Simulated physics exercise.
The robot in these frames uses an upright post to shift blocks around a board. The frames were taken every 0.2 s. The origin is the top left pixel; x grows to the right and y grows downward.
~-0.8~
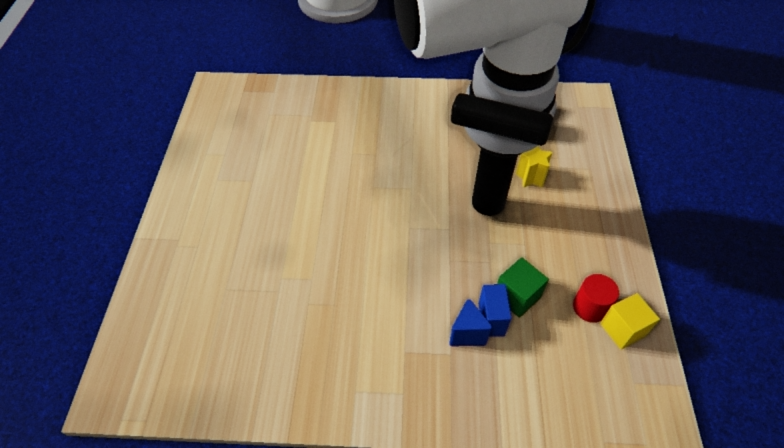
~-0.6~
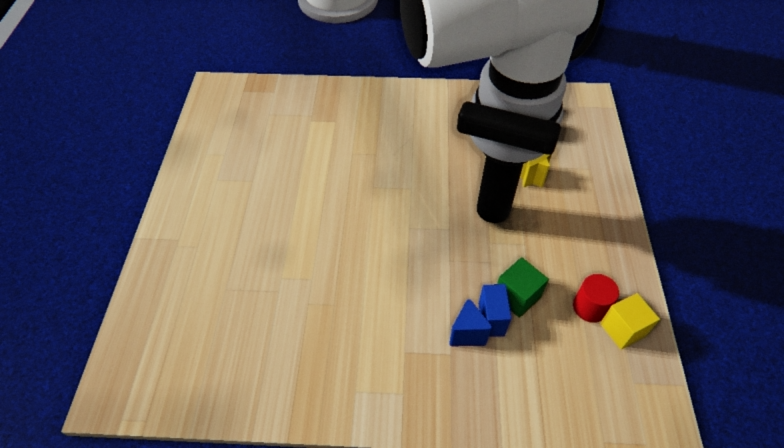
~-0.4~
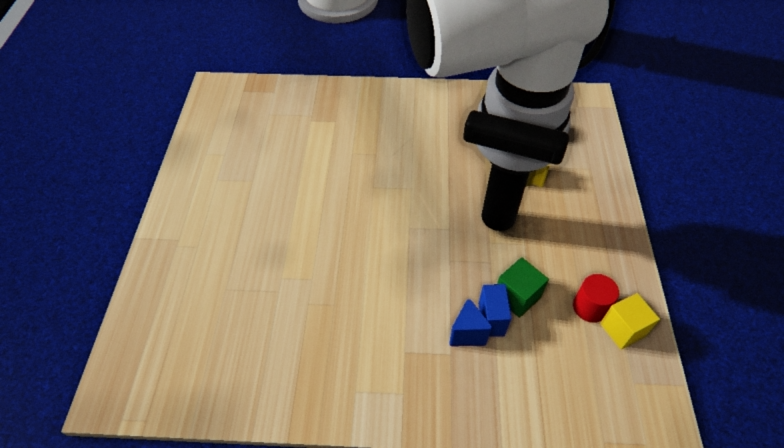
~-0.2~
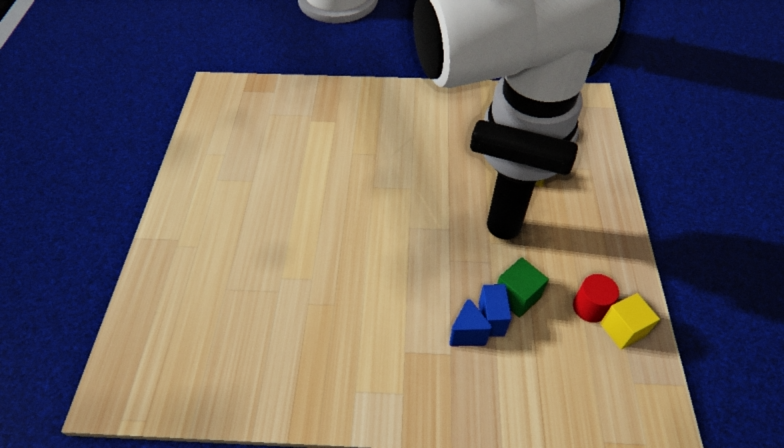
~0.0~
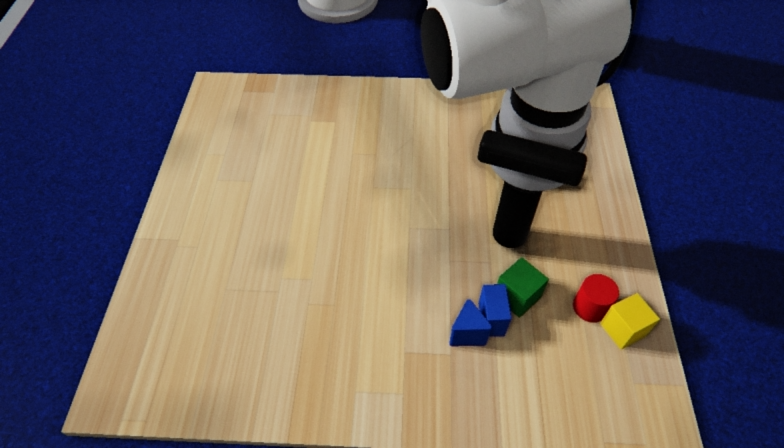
A light wooden board lies on a deep blue surface, seen from above at an angle by a camera that stays still. Two blue blocks and a green one sit close together right of centre near the bottom, with a red round block and a yellow block farther right and another yellow piece higher up. The white and black robot arm slides its black post slightly down and right toward the green block, gradually hiding the upper yellow piece, while the blocks stay still.
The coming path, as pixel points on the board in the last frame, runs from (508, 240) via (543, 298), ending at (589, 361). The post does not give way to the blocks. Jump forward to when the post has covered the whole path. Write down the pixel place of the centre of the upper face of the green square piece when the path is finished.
The green square piece ends near (531, 318).
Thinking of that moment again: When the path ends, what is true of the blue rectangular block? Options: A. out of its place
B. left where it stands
I'll go with A - out of its place.
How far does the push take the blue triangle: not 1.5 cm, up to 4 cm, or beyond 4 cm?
Displaced less than 1.5 cm.
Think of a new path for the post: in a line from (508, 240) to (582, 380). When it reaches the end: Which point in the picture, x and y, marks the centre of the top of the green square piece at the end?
I'd expect the centre of its top face to be at (530, 332).
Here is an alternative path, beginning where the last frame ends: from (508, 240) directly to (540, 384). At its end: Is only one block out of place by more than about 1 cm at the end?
I'd say yes.
What follows on the original path. One third of the way, post (533, 273); blue rectangular block (494, 307); green square piece (523, 294), turned 25° clockwise.
Two thirds of the way, post (560, 313); blue triangle (466, 320), turned 20° clockwise; blue rectangular block (492, 311); green square piece (531, 317), turned 85° clockwise.
At the end, post (593, 356); blue triangle (466, 320), turned 20° clockwise; blue rectangular block (492, 311); green square piece (531, 318), turned 90° clockwise; red circular block unmoved.
